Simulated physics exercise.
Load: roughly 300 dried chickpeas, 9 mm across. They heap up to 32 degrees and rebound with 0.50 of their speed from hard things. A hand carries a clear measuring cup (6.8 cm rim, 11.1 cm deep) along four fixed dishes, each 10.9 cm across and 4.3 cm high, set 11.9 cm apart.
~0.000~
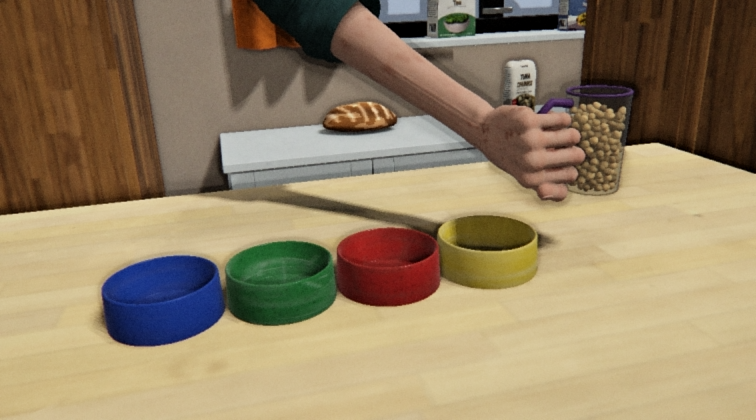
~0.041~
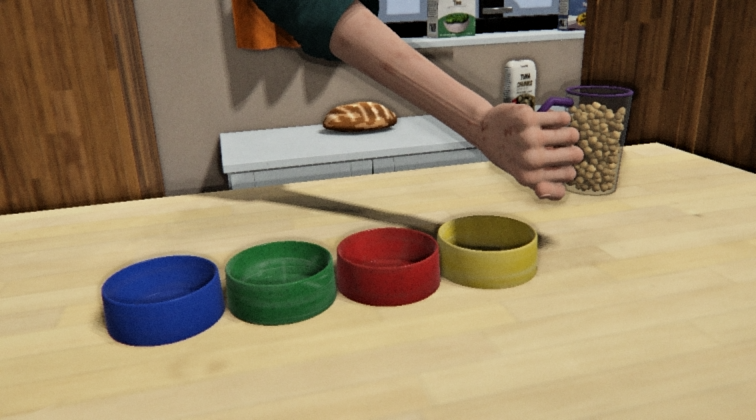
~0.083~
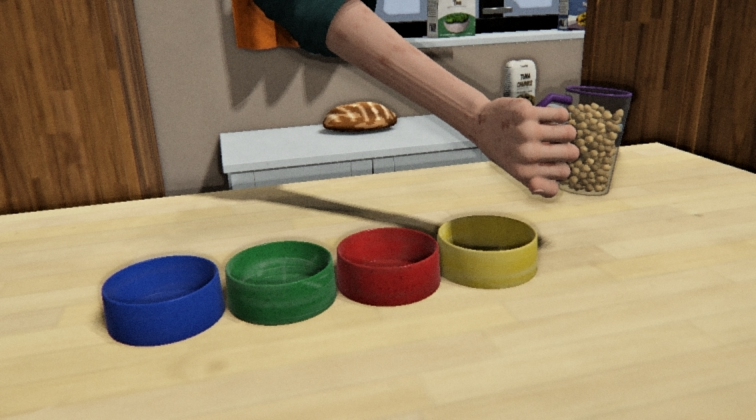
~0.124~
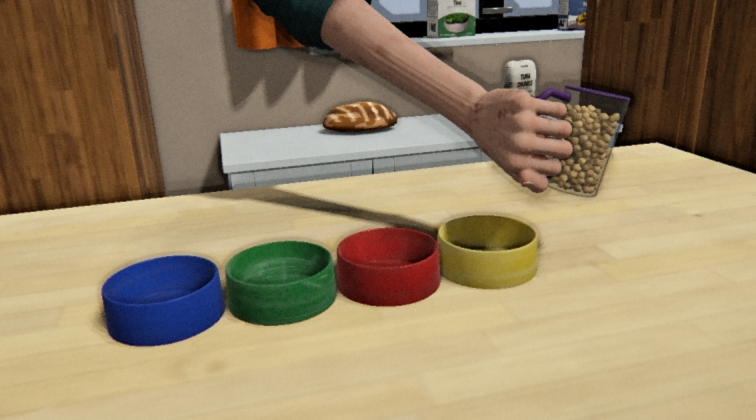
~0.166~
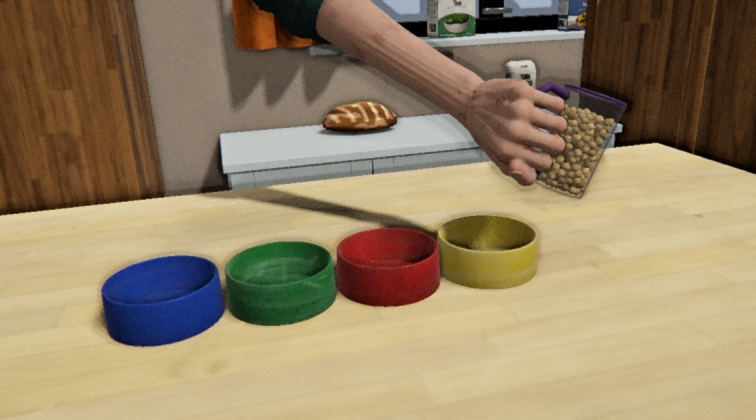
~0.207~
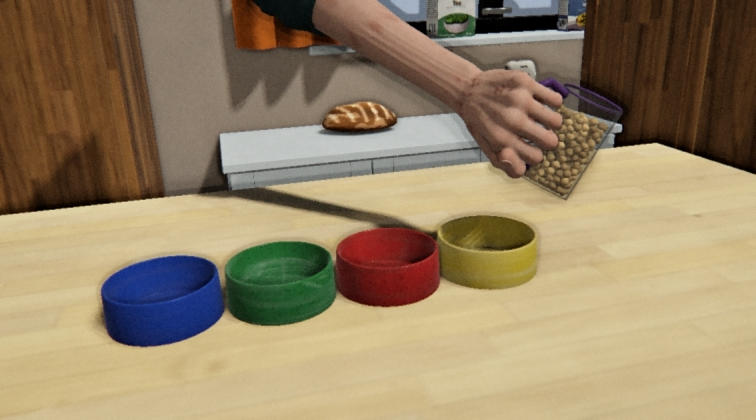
Kitchen table with blue, green, red and yellow dishes in a row, a hand tilting a clear cup of chickpeas rightward behind them.
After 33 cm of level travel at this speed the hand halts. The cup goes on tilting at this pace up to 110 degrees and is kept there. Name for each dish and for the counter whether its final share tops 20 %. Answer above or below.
Red: Above, blue: Below, green: Below, yellow: Above, counter: Below.
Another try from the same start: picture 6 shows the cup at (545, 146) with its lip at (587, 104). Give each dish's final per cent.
Red 100; blue 0; green 0; yellow 0.
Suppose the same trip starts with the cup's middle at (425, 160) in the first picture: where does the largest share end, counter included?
The winner: Green.
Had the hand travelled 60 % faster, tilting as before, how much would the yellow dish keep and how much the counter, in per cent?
Yellow 10, counter 0.
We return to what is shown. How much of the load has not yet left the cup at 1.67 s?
Roughly 15 per cent.
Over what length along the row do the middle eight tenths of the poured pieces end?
About 17 cm.
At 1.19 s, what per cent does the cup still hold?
Some 30 per cent of the load.
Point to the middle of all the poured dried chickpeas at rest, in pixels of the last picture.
Near (462, 262).
Then, at 0.80 s, tilt 110 degrees; cup holds 75 %, yellow 15 %.
After 1.19 s, tilt 110 degrees; cup holds 30 %, red 5 %, yellow 50 %.
Then, at 1.67 s, tilt 110 degrees; cup holds 15 %, red 25 %, yellow 50 %.
At rest (2.6 s), red 40 %, blue 0 %, green 0 %, yellow 50 %, counter 10 %.
